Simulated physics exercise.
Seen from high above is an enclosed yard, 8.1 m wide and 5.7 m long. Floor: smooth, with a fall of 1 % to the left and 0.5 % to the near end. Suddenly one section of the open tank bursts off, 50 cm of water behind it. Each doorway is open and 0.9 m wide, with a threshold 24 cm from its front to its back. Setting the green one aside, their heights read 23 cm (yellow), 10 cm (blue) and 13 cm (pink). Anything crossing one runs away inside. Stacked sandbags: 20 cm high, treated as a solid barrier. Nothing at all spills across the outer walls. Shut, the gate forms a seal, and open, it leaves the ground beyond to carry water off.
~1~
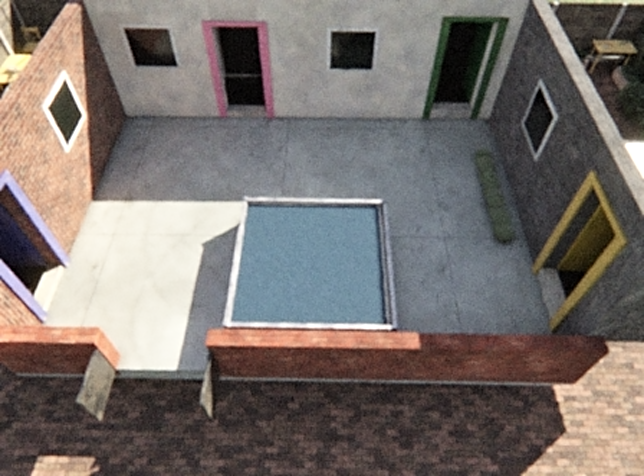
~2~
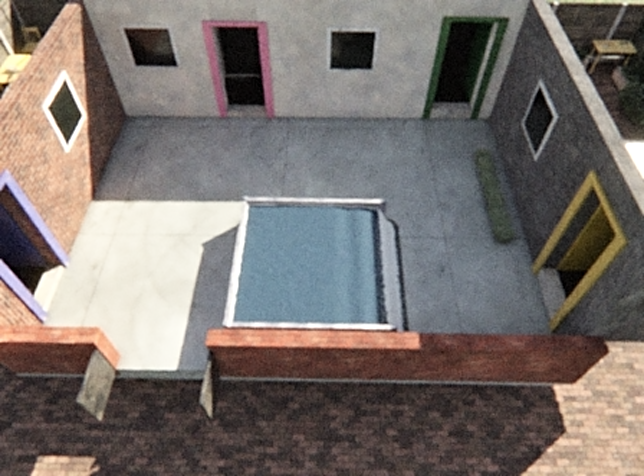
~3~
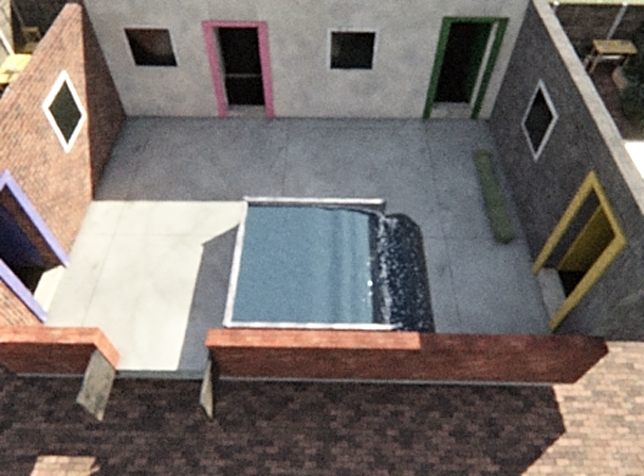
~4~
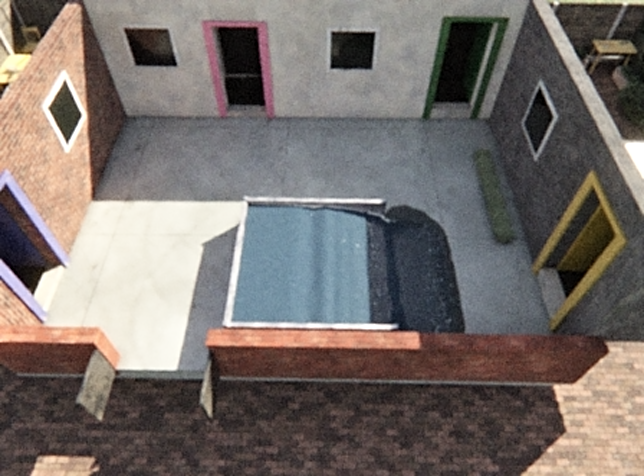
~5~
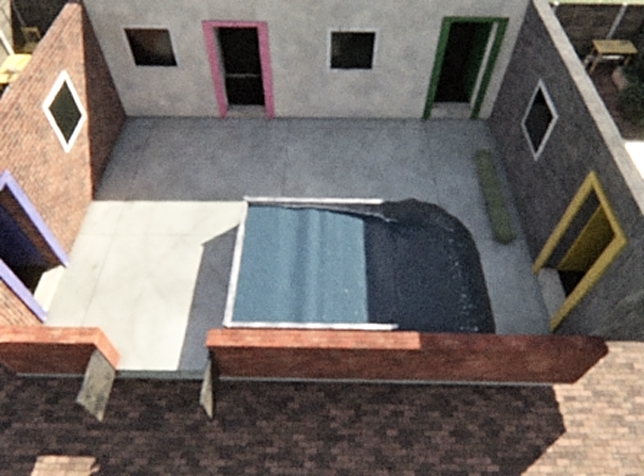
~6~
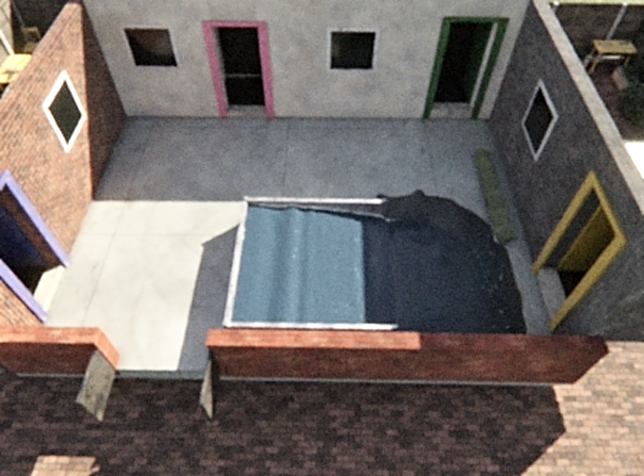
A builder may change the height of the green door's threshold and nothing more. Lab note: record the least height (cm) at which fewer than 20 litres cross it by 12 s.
Least height: 14 cm.
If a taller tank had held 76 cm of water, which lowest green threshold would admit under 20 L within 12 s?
24 cm.
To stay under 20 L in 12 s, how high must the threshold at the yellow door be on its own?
Roughly 29 cm at the yellow door.
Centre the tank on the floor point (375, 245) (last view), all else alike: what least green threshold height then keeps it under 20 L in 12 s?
Roughly 16 centimetres.
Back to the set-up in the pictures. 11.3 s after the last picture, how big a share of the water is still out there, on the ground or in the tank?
Remaining share: Around 96 %.
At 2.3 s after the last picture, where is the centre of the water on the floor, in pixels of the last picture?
It lies near (421, 268) in the last picture.
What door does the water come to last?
Final door: Blue.
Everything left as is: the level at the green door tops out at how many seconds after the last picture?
Around 4.0 s, give or take.
Then, 0.7 s after the last picture water covers 20 % of the floor, deepest (34 cm) near (551, 359); it has not reached the green door.
Then, 2.3 s after the last picture water covers 30 % of the floor, deepest (32 cm) near (525, 348); 16 cm at the green door, 0 litres in over its 24 cm threshold.
Then, 11.3 s after the last picture water covers 90 % of the floor, deepest (16 cm) near (31, 352); 3 cm at the green door, 0 litres in over its 24 cm threshold.
At the green door as built, the water peaked near 19 cm, 3.9 s after the last picture.
With a threshold of 12.5 cm, 37 litres would have come in within the 12 s; with 16.5 cm, 5 litres. So under 20 litres takes about 14 cm.
